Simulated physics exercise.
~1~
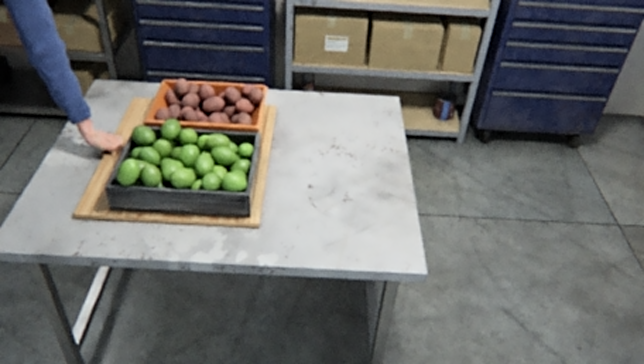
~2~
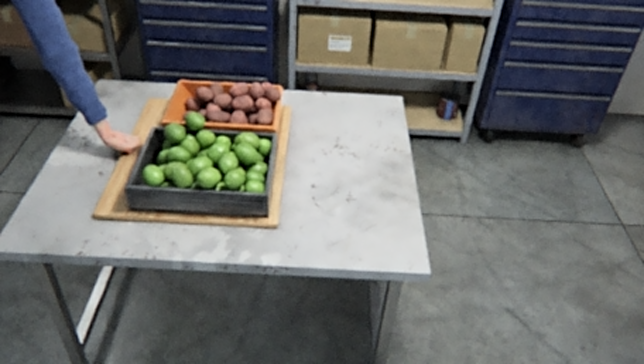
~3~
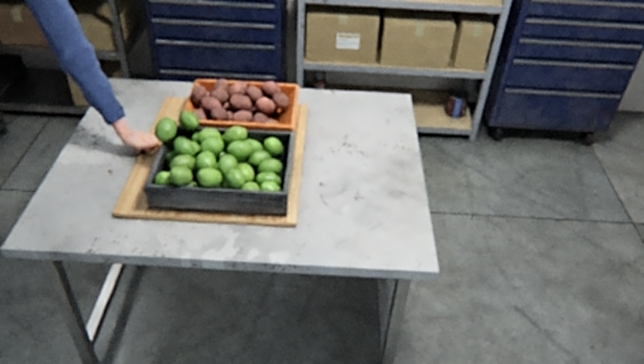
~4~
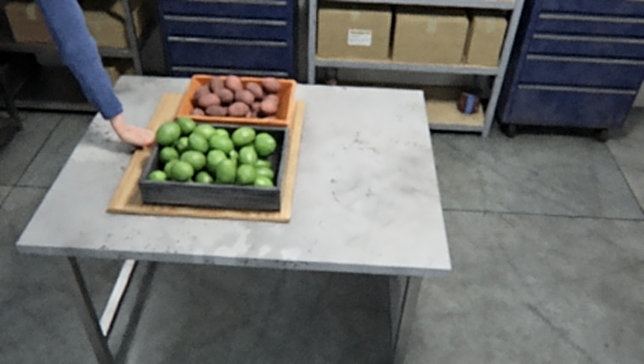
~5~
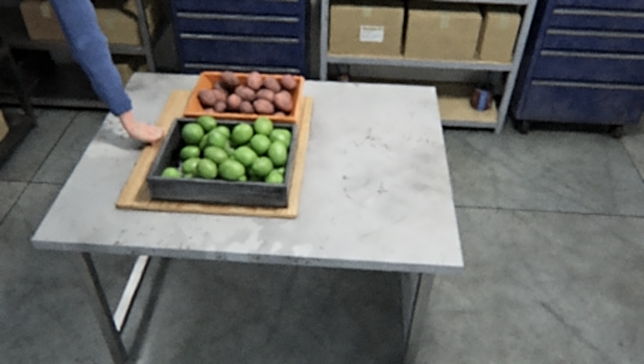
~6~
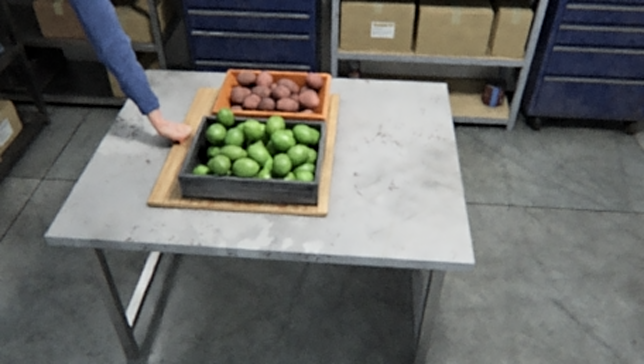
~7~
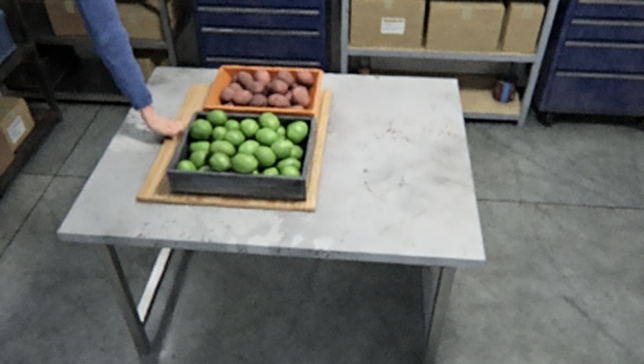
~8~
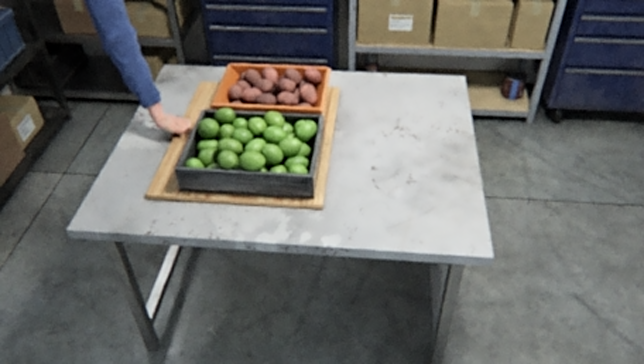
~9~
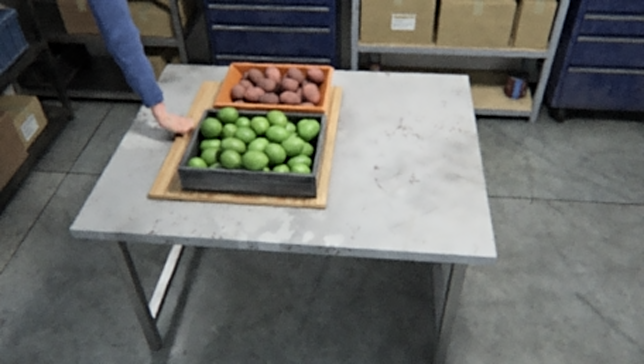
Hand sliding a wooden board short distances back and forth across a grey table, its crates of limes and red potatoes staying full.
